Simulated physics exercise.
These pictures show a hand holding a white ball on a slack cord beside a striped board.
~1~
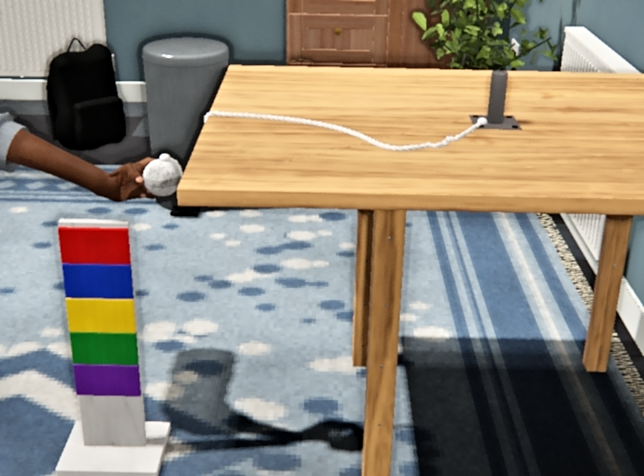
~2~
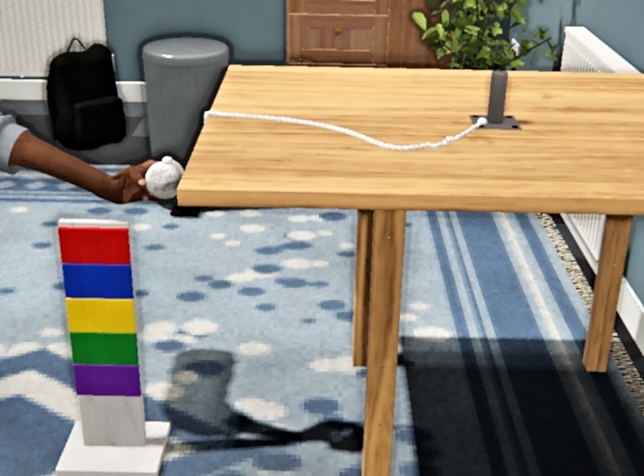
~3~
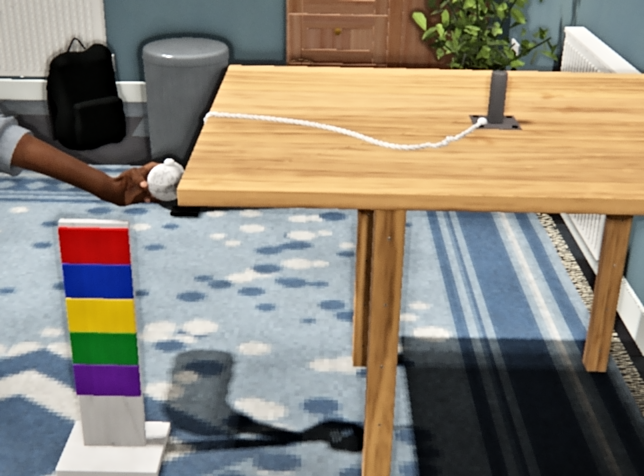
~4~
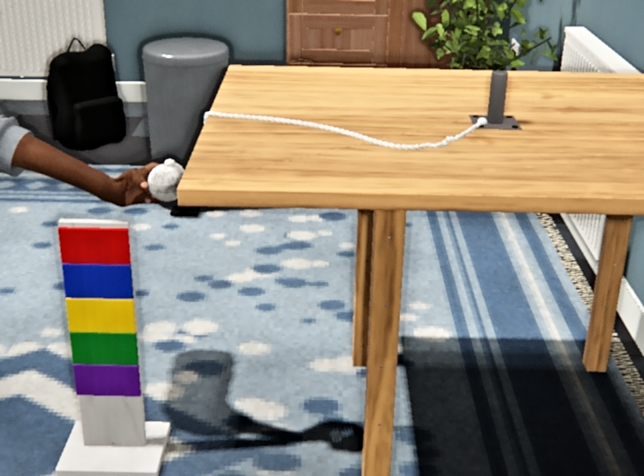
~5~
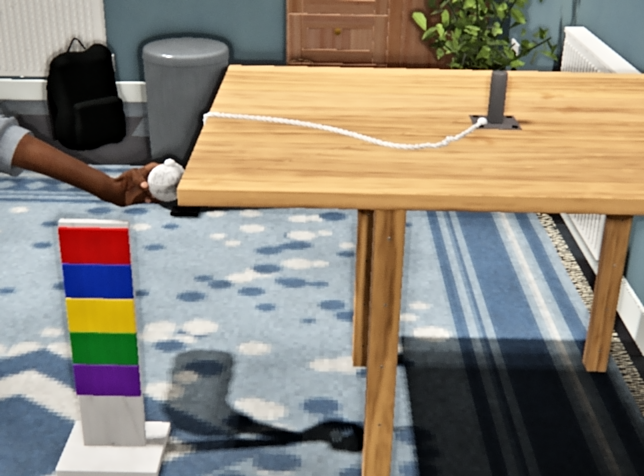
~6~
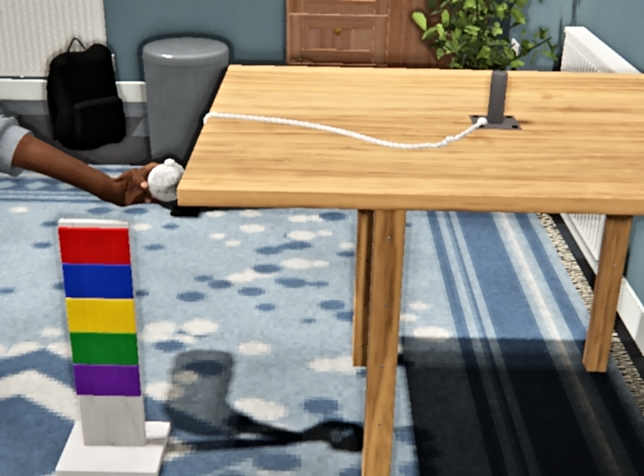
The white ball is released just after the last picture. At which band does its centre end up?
The cord holds its middle at green.
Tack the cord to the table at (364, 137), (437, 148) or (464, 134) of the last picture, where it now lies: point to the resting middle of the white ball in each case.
Try by try, around (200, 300), (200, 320) and (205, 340).
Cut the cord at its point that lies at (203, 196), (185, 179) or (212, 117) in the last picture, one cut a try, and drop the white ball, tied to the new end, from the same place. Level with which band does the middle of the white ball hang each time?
One after the other, blue; yellow; none, it hangs higher.
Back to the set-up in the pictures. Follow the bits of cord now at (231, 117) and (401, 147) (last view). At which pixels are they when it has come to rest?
They go to (205, 176) and to (344, 124).
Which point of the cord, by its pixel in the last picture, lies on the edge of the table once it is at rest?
It lies at about (274, 121).
A little later, ball near (224, 331); level with yellow.
Next, ball near (199, 346); level with green.
When it is over, ball near (215, 351); level with green. At green.
